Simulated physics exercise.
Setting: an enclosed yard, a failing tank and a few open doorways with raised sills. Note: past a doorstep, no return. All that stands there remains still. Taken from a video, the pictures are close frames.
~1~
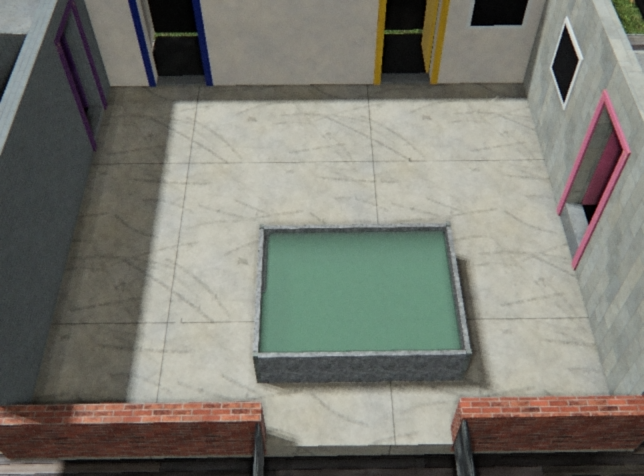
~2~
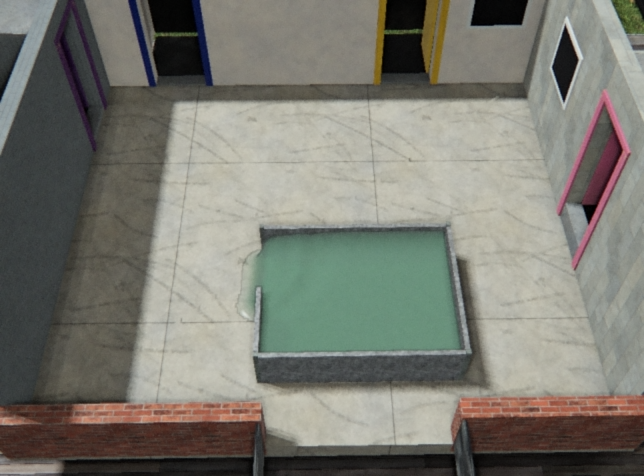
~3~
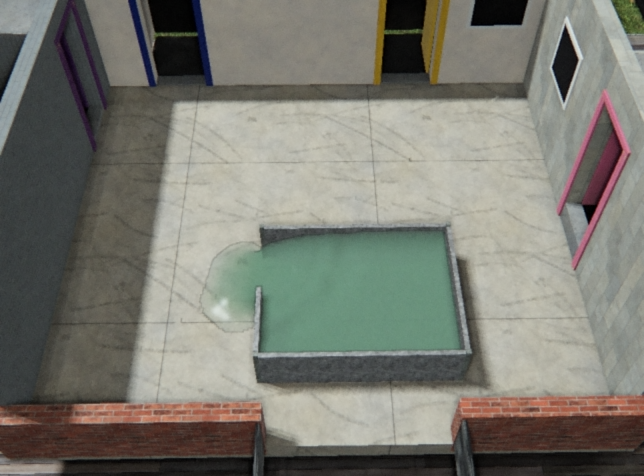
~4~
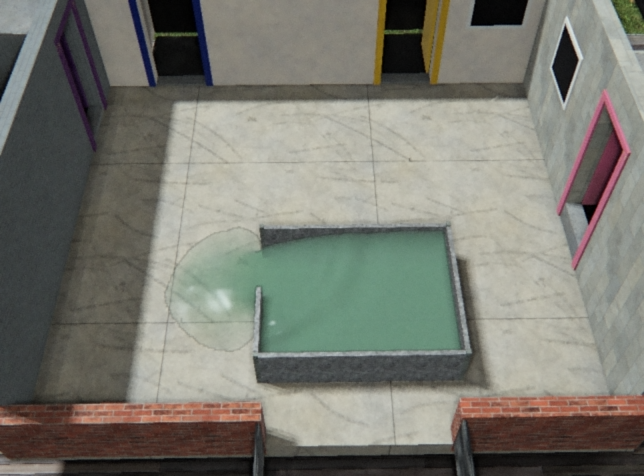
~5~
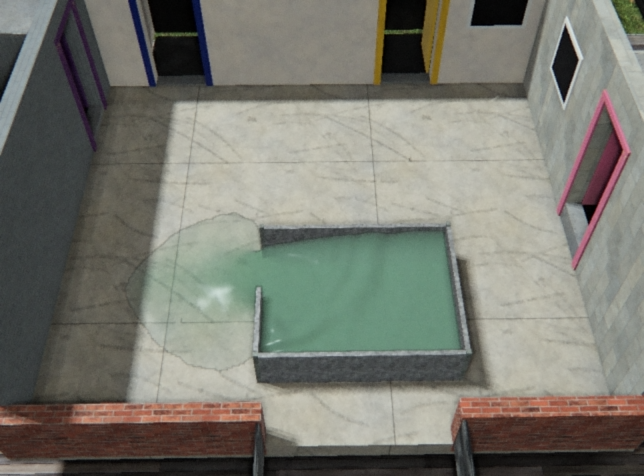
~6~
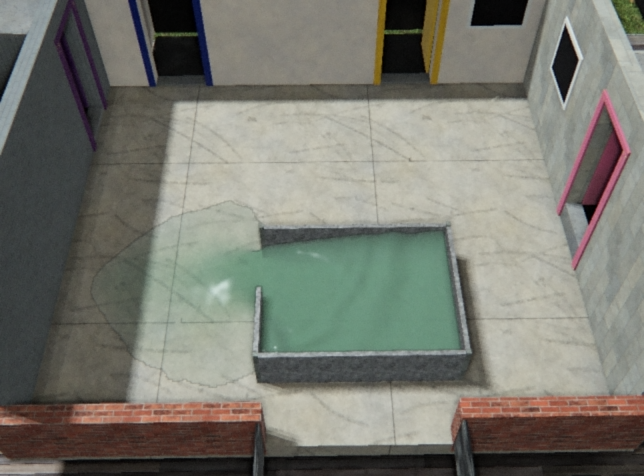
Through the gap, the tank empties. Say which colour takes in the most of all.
Most goes in at blue.
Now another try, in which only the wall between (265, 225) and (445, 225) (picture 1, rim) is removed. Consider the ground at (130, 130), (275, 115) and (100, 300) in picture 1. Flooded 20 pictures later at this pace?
Soaked, soaked, untouched.
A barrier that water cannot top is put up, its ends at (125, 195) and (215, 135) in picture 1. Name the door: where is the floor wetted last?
The door marked pink, I say.
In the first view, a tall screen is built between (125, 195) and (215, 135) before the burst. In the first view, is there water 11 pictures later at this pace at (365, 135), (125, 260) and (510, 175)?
Taking the points in order, they are spared, swamped and spared.
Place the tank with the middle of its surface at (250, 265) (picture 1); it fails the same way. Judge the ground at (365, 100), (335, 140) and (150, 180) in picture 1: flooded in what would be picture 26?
Log, spots in order: Unwetted / unwetted / taken by the flood.
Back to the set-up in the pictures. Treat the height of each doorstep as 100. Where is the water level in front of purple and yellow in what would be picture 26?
First around 90 percent, second around 0 percent.
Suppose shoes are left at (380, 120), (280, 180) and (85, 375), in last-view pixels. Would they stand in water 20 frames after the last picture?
Well, in the order you listed them: Not wetted, next not wetted, last inundated.
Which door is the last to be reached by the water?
The door marked pink.
A moment on, water covers 20 % of the floor; pink door not reached, yellow door not reached, purple door not reached, blue door not reached.
Next, water covers 30 % of the floor; pink door not reached, yellow door not reached, purple door wet at the sill, nothing in, blue door not reached.
Then, water covers 35 % of the floor; pink door not reached, yellow door not reached, purple door wet at the sill, nothing in, blue door a trickle in.
Later, water covers 60 % of the floor; pink door not reached, yellow door wet at the sill, nothing in, purple door a trickle in, blue door a lot in.
In the end, water covers 90 % of the floor; pink door wet at the sill, nothing in, yellow door wet at the sill, nothing in, purple door a trickle in, blue door a lot in; the blue door has let in the most.
